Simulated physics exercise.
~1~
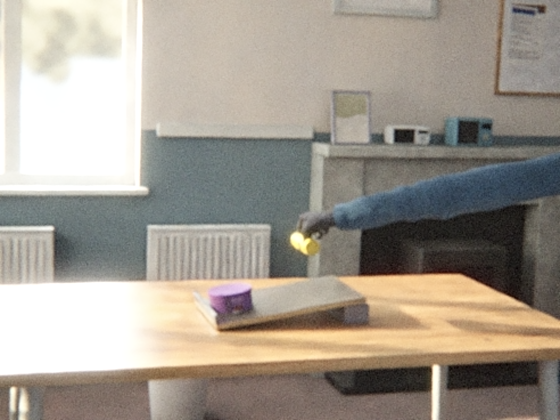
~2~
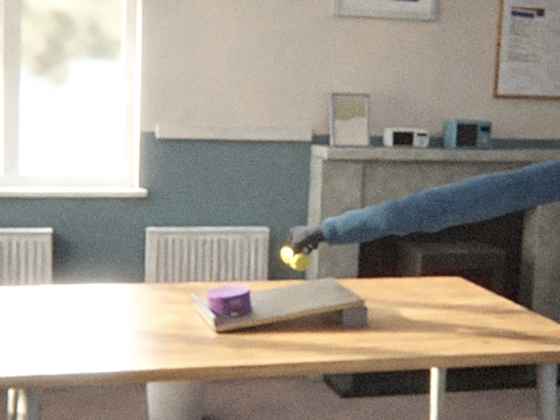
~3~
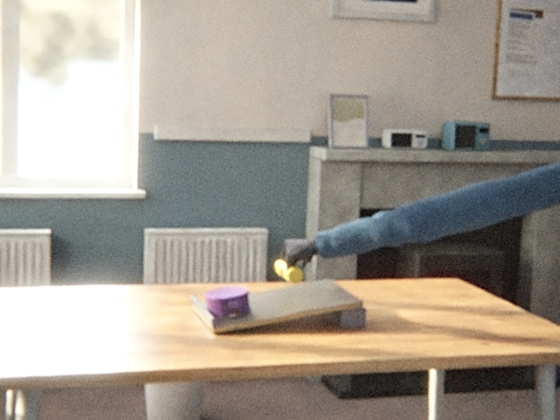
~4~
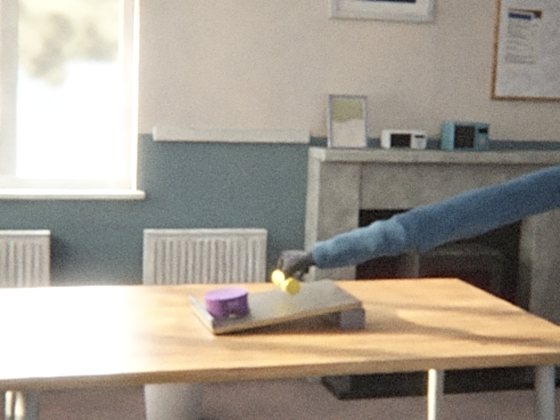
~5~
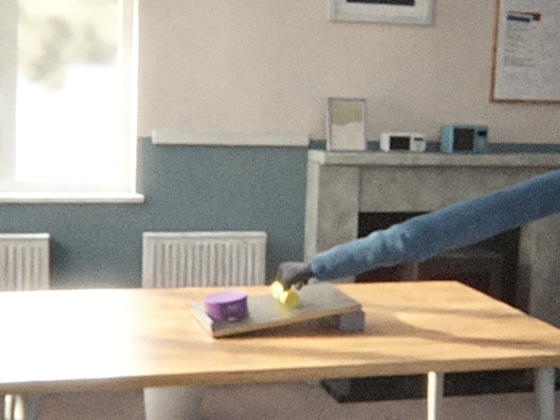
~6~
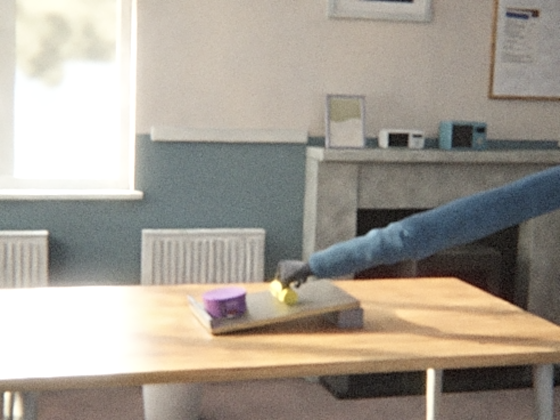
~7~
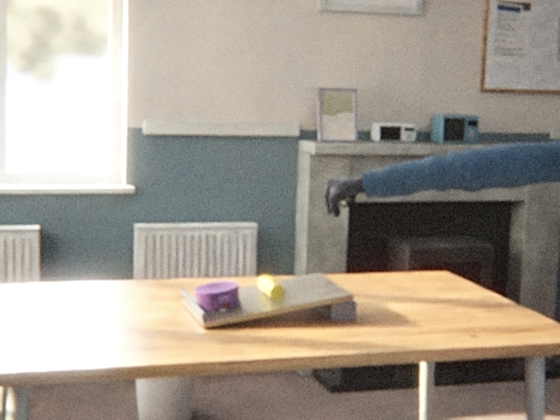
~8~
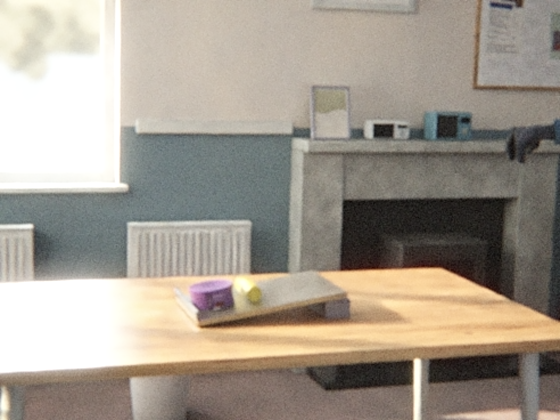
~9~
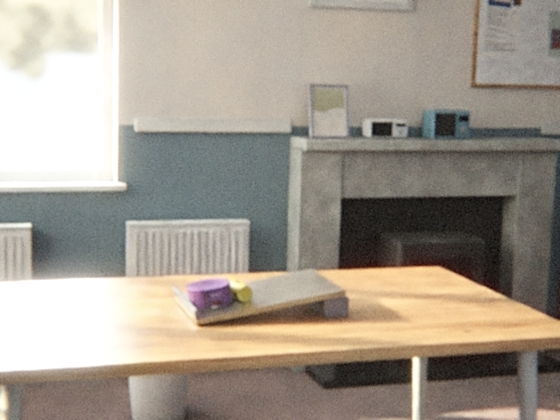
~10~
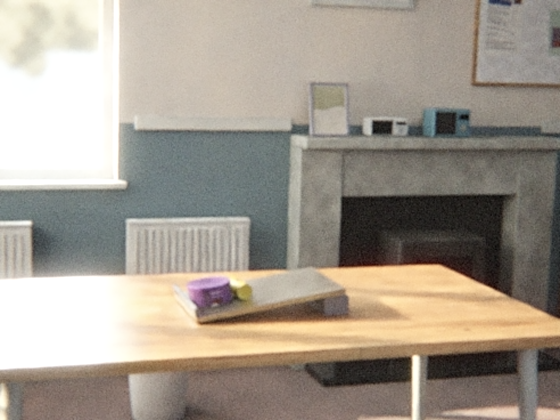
A yellow shaker, released by a hand on a sloping board, rolls down beside a purple tub.
